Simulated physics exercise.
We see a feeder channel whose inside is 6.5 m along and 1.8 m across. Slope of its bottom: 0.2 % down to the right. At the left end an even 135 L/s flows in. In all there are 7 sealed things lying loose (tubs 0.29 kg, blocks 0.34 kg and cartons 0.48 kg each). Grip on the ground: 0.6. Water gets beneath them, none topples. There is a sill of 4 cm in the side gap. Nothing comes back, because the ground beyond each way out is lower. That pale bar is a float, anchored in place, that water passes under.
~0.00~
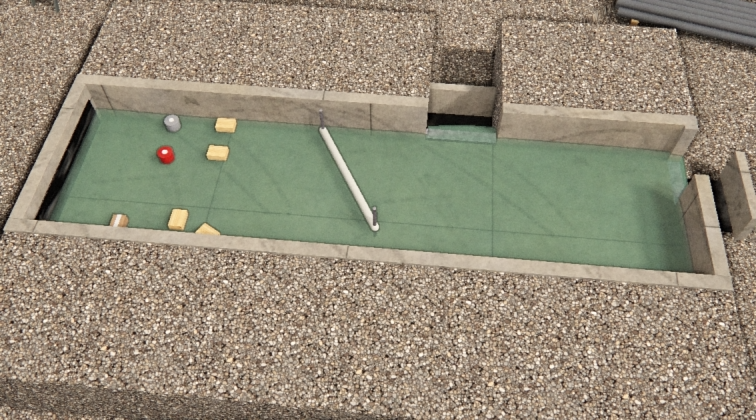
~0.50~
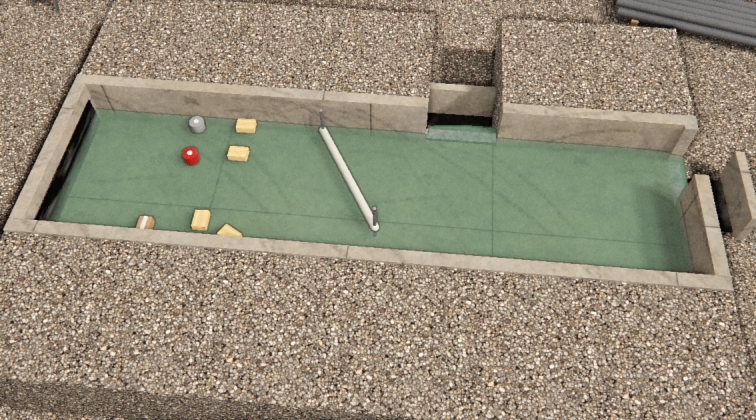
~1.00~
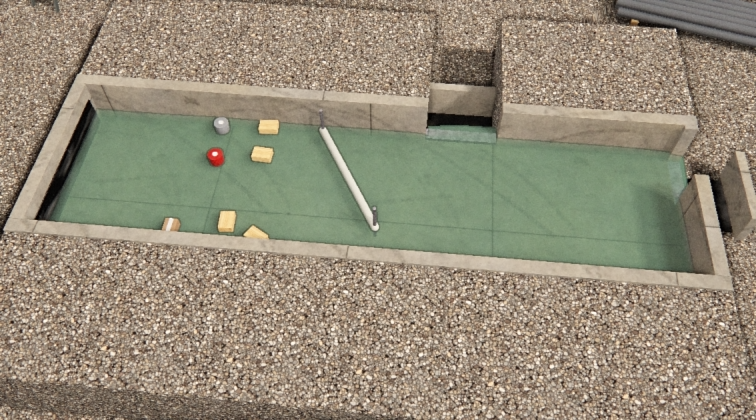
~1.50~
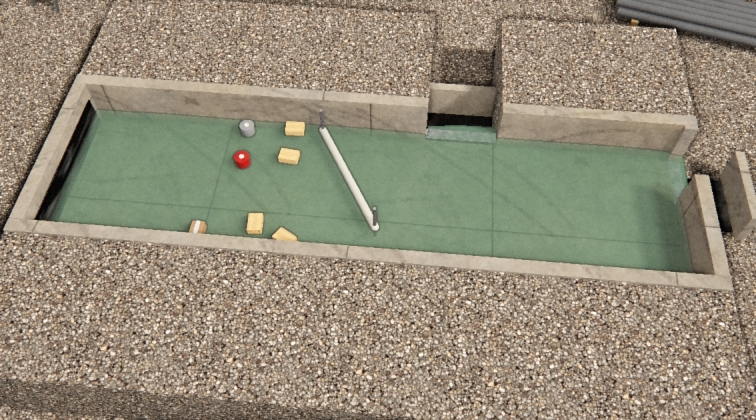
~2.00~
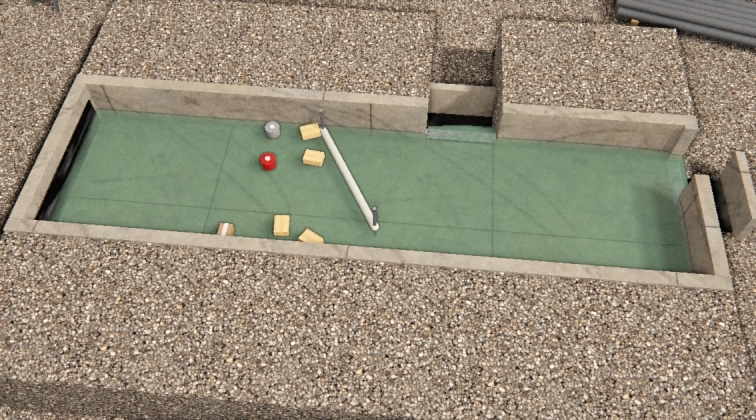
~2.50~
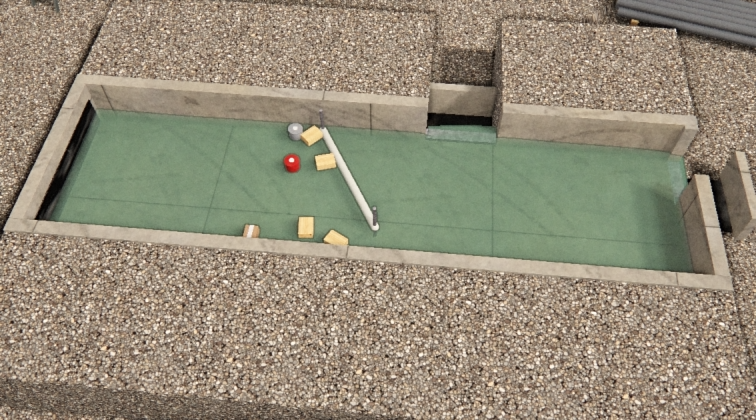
In the video, a red tub, a grey object, a small brownish object and four yellow blocks drift rightward together along a shallow green channel, then the two upper blocks meet a slanted pale bar and turn while the others continue drifting.
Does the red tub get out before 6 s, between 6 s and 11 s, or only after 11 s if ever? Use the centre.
After 11 s, or never.
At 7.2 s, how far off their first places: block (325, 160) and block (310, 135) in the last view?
In order: 140 cm and 140 cm.
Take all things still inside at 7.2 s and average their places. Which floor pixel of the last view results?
They're centred close to (396, 216).
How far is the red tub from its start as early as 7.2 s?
About 200 cm by then.
After 3.5 s the red tub is near (312, 166), 1.6 m from its start, afloat; 0 of 7 are out; 7 afloat.
After 7.2 s the red tub is near (353, 205), 2.2 m from its start, afloat; 0 of 7 are out; 7 afloat.
After 12.0 s the red tub is near (436, 245), 3.1 m from its start, afloat; 0 of 7 are out; 7 afloat.
After 16.0 s the red tub is near (548, 249), 4.1 m from its start, afloat; 1 of 7 are out; 6 afloat.
